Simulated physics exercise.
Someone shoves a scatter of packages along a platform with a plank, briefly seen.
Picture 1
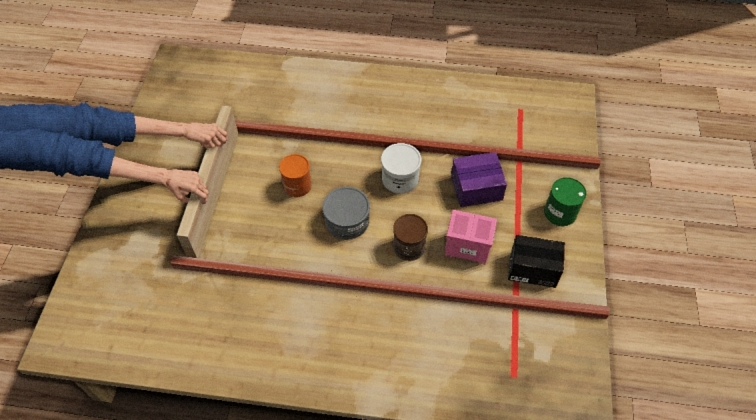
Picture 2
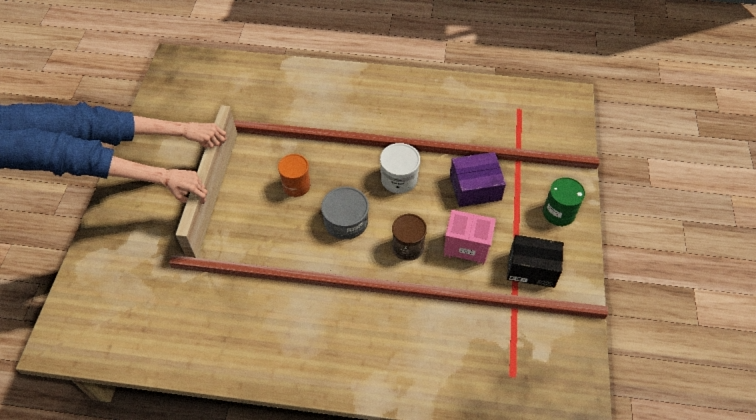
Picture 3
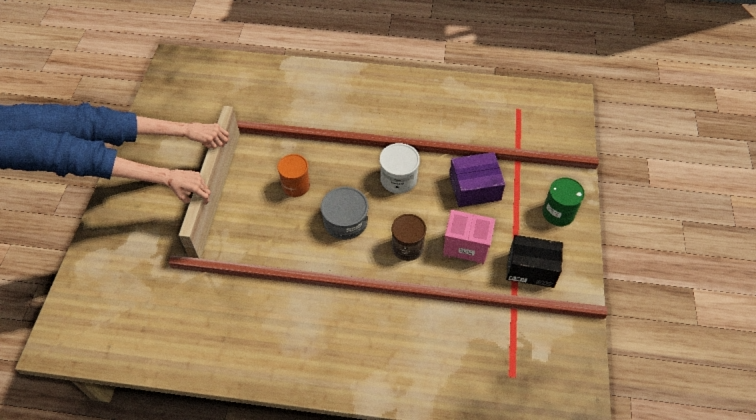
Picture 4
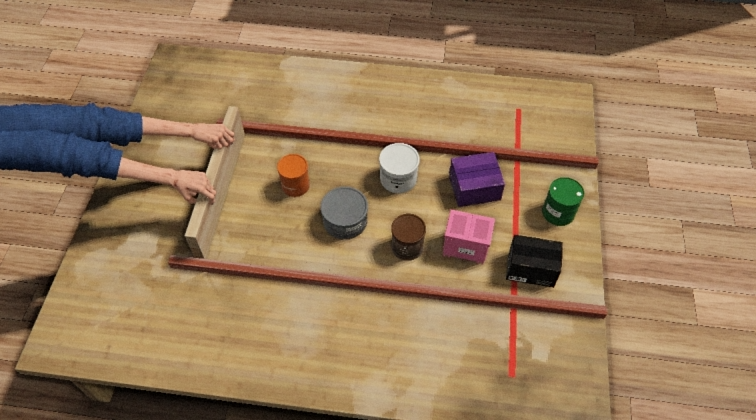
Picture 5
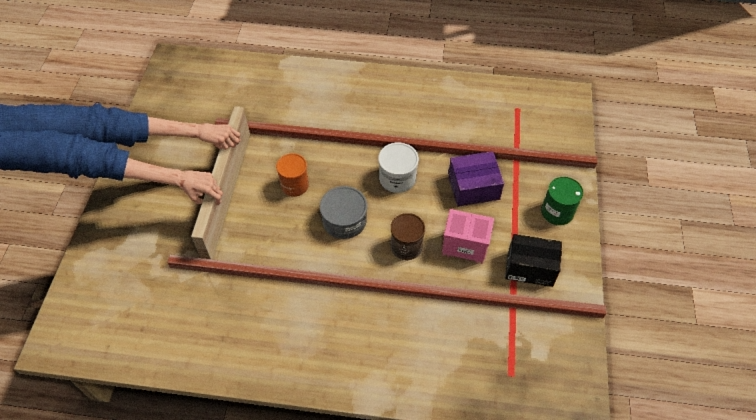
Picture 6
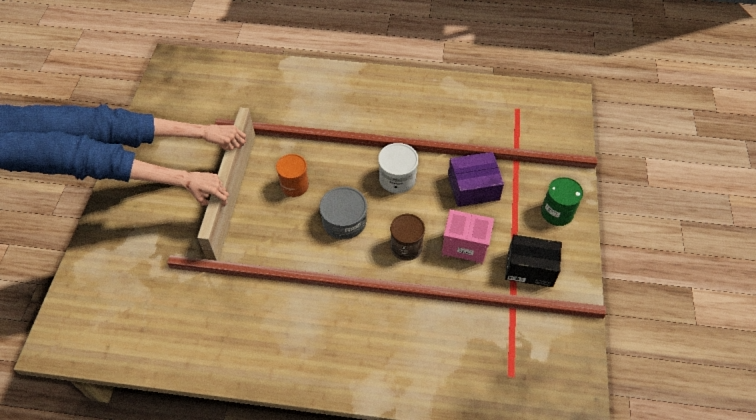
Two hands sliding a wooden plank slightly right along a tabletop, while the scattered tubs and boxes ahead of it sit still.
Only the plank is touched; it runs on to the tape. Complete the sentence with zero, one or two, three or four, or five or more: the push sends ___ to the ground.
The push sends one or two to the ground.
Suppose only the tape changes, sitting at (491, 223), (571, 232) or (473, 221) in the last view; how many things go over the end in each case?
Taken one after another, the numbers are 0, 4 and 0.
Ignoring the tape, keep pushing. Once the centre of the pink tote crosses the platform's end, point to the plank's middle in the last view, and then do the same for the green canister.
Approx. (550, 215) for the first, approx. (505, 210) for the second.
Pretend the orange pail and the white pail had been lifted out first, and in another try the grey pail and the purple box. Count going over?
Well, the first time you'd get 1, and the next time 0.
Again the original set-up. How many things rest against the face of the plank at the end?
The number is 4.
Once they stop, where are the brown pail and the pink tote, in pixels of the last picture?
Around (533, 267), then around (578, 261).
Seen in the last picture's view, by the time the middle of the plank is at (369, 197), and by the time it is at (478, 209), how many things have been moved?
The first count is 4, and then it's 8.
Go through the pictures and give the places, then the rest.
The first picture shows green canister (565, 202); black box (536, 261); purple box (478, 180); plank (210, 180); tape (518, 226).
The second picture shows black box (535, 261); pink tote (469, 238).
The third picture shows purple box (476, 180); white pail (399, 169).
The fourth picture shows green canister (563, 202); orange pail (294, 176).
The fifth picture shows black box (533, 261); plank (223, 181).
The sixth picture shows green canister (562, 202); black box (533, 261); purple box (475, 179); plank (229, 182); tape (515, 226).
Early on, none off yet; green canister at rest near (562, 202); black box at rest near (533, 261); purple box at rest near (475, 179).
A while later, none off yet; green canister at rest near (562, 202); black box travelled about its own width near (568, 275); purple box travelled about its own width near (523, 188).
Finally, the number that fall off is one or two; lost, black box and green canister.
